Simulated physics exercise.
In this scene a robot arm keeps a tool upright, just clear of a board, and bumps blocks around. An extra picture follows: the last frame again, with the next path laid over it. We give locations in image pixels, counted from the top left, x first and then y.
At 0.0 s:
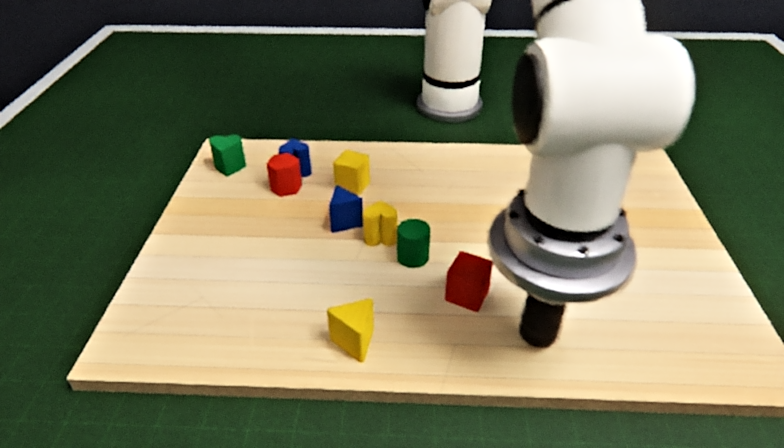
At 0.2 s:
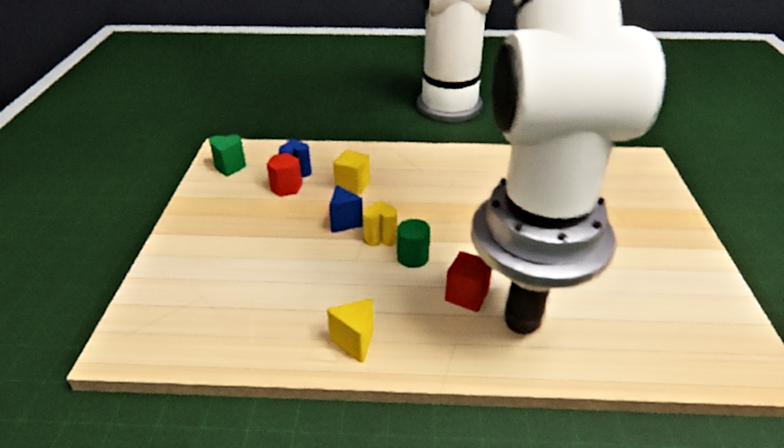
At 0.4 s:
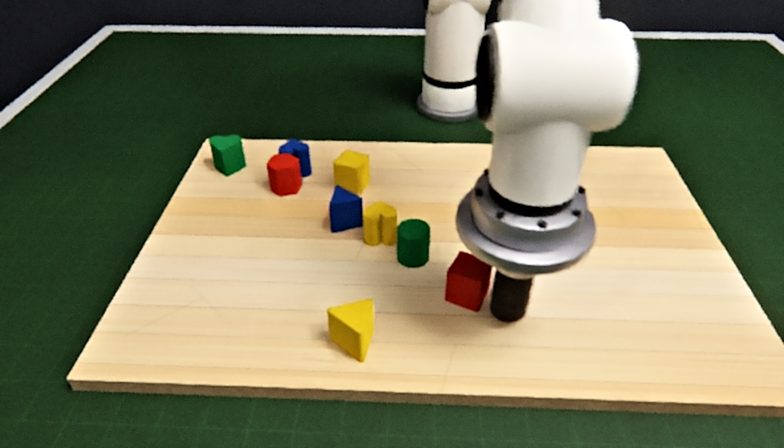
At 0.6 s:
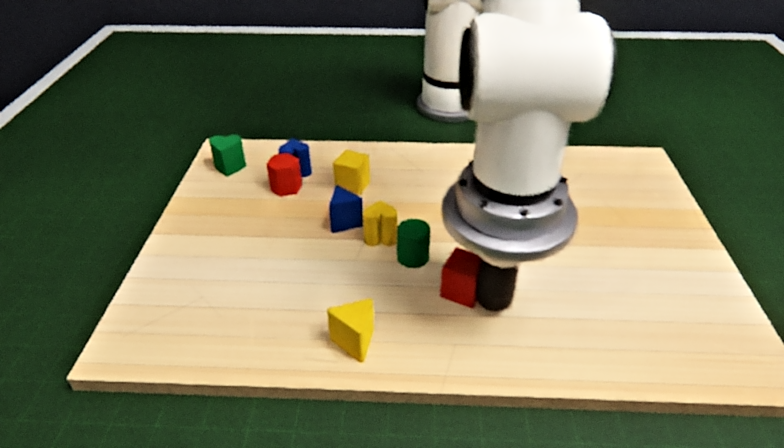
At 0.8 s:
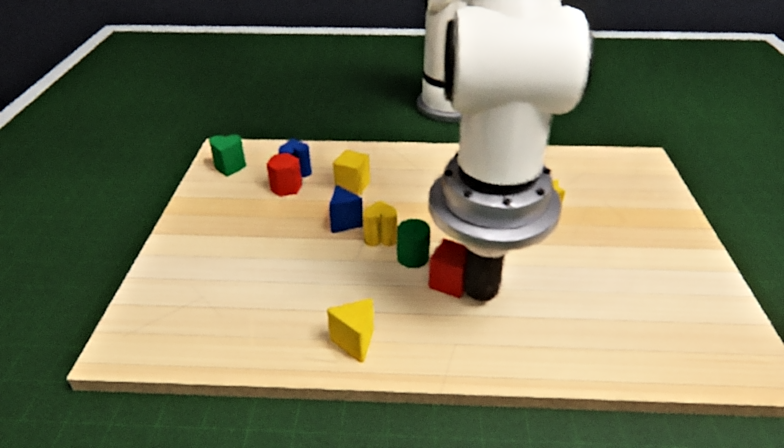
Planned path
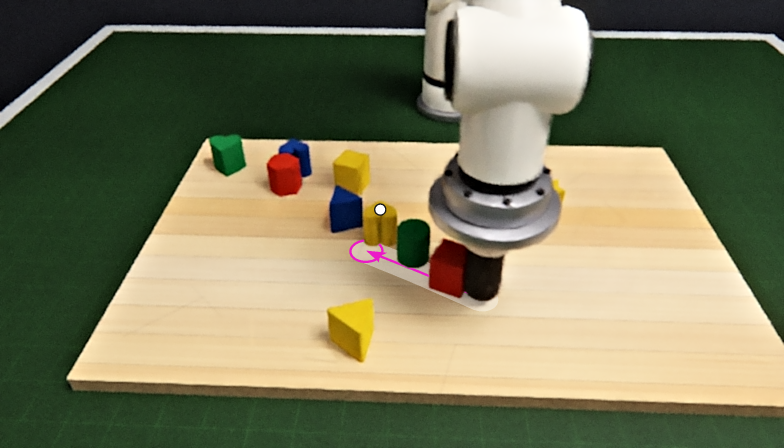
A white robot arm moves left across the board and nudges a red block leftward.
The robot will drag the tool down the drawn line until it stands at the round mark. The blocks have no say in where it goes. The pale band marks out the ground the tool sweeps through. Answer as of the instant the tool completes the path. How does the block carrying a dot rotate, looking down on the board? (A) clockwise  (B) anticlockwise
Letter B.
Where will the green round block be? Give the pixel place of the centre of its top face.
(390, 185)
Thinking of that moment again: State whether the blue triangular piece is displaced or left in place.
It leaves its spot.
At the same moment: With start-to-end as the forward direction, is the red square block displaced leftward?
No
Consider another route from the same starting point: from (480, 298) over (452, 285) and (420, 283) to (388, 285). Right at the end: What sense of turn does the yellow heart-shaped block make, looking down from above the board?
From the top: Counterclockwise.
The line goes straight from (480, 298) to (366, 251); the dot is on the yellow heart-shaped block.
On the path given first. One third of the way, tool at (440, 272); yellow heart-shaped block at (372, 204), turned 15° anticlockwise; green round block at (399, 215); red square block at (420, 232), turned 30° clockwise.
Two thirds of the way, tool at (402, 256); blue triangular piece at (333, 194); yellow heart-shaped block at (365, 191), turned 75° anticlockwise; green round block at (390, 195); red square block at (391, 214), turned 65° clockwise.
At the end, tool at (366, 242); blue triangular piece at (333, 194); yellow heart-shaped block at (358, 183), turned 105° anticlockwise; green round block at (390, 185); red square block at (375, 202), turned 95° clockwise.
